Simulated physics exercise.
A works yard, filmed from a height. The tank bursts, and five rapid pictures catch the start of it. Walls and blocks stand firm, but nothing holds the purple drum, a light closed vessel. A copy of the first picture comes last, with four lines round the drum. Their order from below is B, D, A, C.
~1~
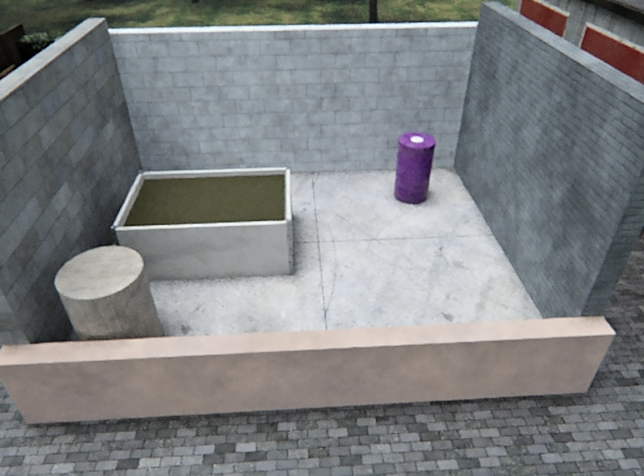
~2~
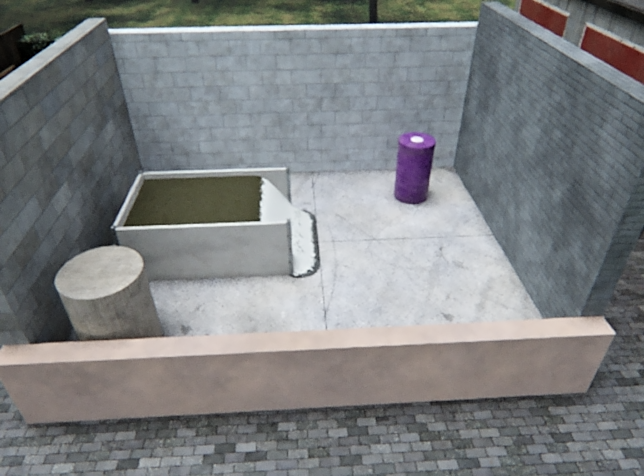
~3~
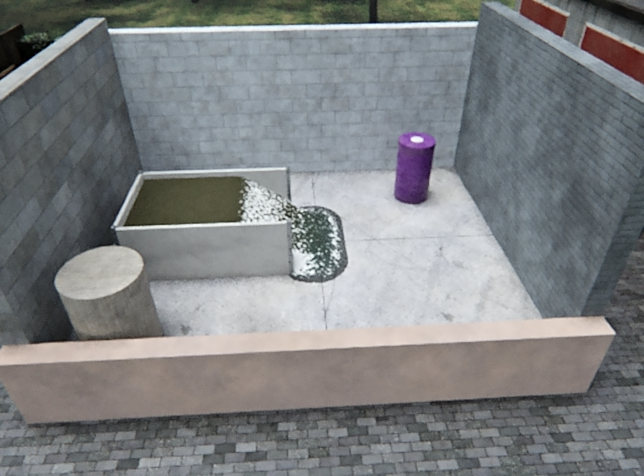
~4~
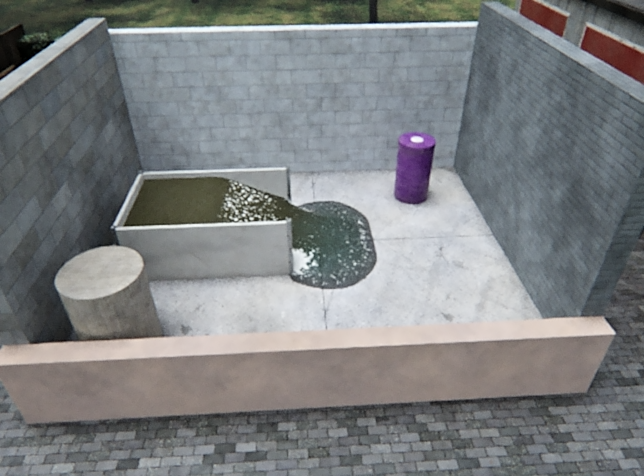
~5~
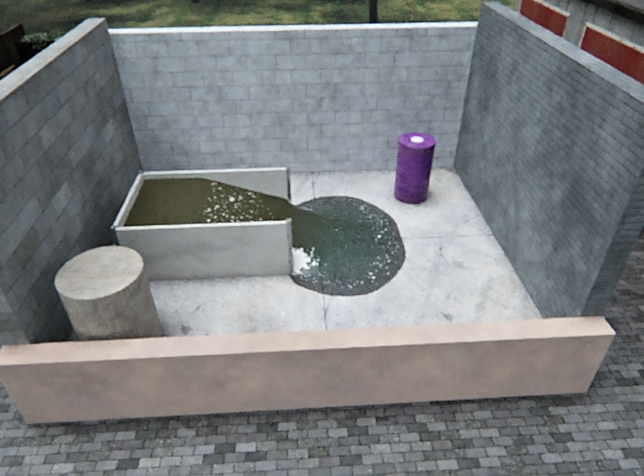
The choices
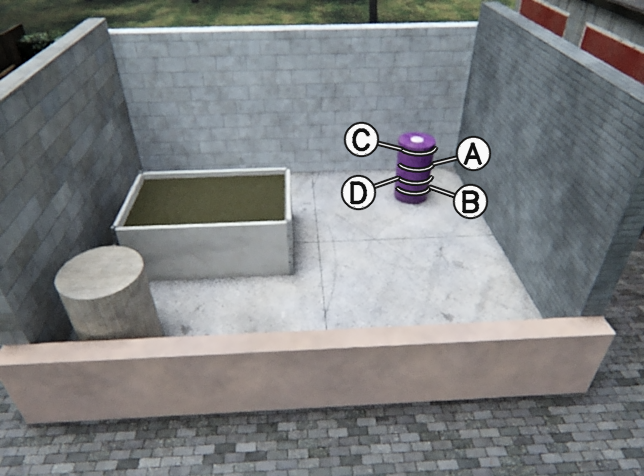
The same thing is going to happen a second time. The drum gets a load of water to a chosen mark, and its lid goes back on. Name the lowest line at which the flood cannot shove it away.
That is level D.
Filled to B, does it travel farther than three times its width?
No.
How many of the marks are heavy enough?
Three of the four.
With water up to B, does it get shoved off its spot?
Yes.
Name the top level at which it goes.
That is level B.
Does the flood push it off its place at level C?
No, that is safe.
On the marked copy, A at (419, 170); B at (416, 193); C at (421, 154); D at (417, 183); from the bottom up B, D, A, C.
Choosing A, it does not move.
Choosing B, it is pushed about its own width away.
Choosing C, it does not move.
Choosing D, it does not move.
